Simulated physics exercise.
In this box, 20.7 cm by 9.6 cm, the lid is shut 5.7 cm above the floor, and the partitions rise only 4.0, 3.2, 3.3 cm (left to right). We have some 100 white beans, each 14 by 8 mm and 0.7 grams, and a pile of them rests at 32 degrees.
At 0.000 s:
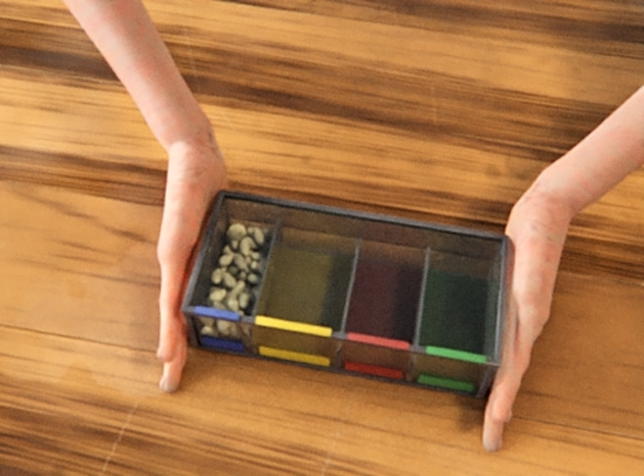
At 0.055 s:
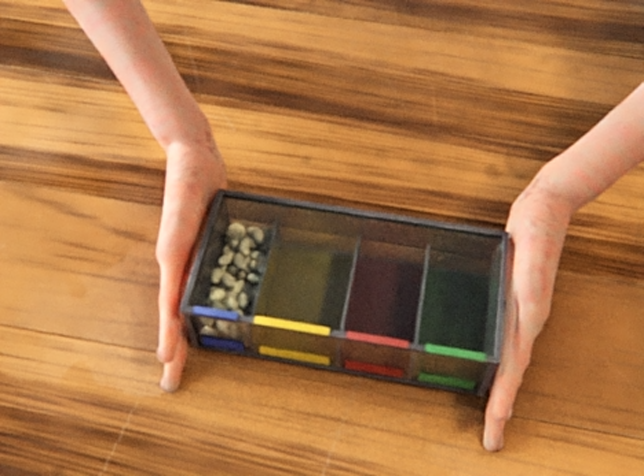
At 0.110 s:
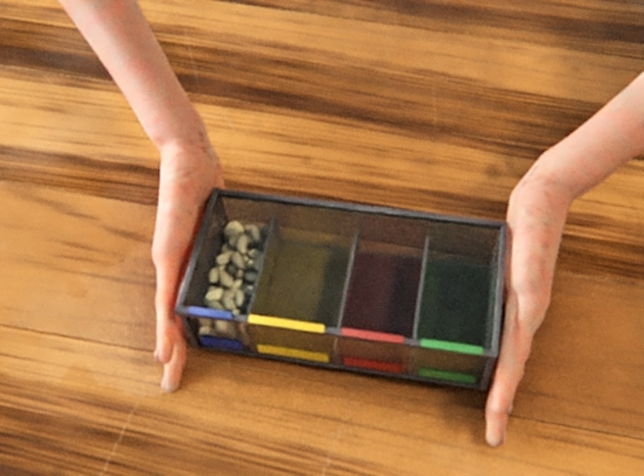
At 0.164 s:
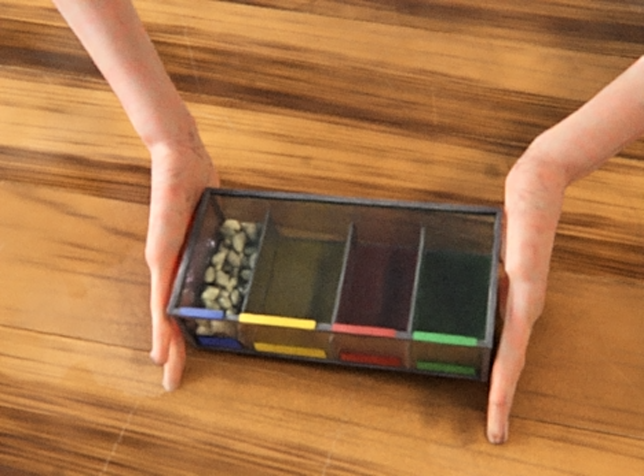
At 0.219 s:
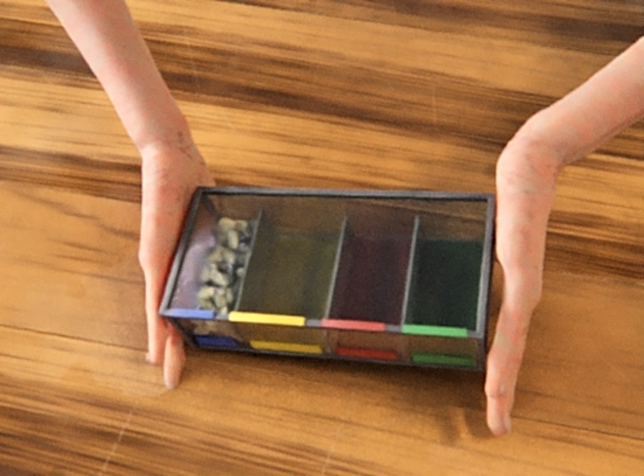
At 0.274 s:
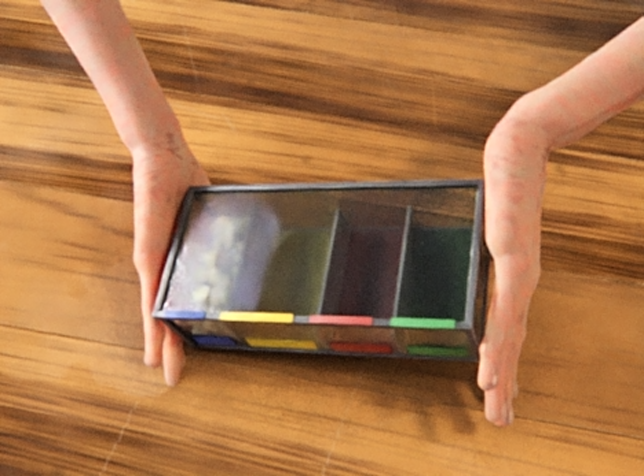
Two bare hands reach in from the top corners over a streaked brown wooden surface, seen from above at a slight angle. Between their palms is a dark-framed, clear-lidded box with four compartments marked blue, yellow, red and green from left to right, pale bean-like pieces filling the blue one. The hands gradually tilt the box and shift it slightly left, while a whitish reflection spreads over the pieces and the camera stays still.
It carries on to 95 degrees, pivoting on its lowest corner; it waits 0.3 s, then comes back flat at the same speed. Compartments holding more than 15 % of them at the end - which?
Result: Red: Stays behind the line, blue: Crosses the line, green: Stays behind the line, yellow: Stays behind the line.
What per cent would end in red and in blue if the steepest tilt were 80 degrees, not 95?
Shares: Red 0 and blue 100, per cent.
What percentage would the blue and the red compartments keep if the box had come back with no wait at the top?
Result - blue: 100 %; red: 0 %.
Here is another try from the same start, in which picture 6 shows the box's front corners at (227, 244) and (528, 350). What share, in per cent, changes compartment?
It would be near 30 per cent.
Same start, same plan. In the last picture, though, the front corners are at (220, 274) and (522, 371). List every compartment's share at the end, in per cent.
In the end red holds 5 %, blue holds 65 %, green holds 30 % and yellow holds 0 %.
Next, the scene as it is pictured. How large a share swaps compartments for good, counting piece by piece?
Somewhere around 0 percent.
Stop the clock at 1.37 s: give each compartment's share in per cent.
Per cent by colour: Red 0; blue 100; green 0; yellow 0.
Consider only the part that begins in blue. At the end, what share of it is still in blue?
Some 100 percent.
Then, at 1.37 s, tilt 95 degrees; blue 100 %.
After 2.10 s, tilt 48 degrees; blue 100 %.
After 2.86 s, tilt 0 degrees; blue 100 %.
At rest (3.2 s), red 0 %, blue 100 %, green 0 %, yellow 0 %.
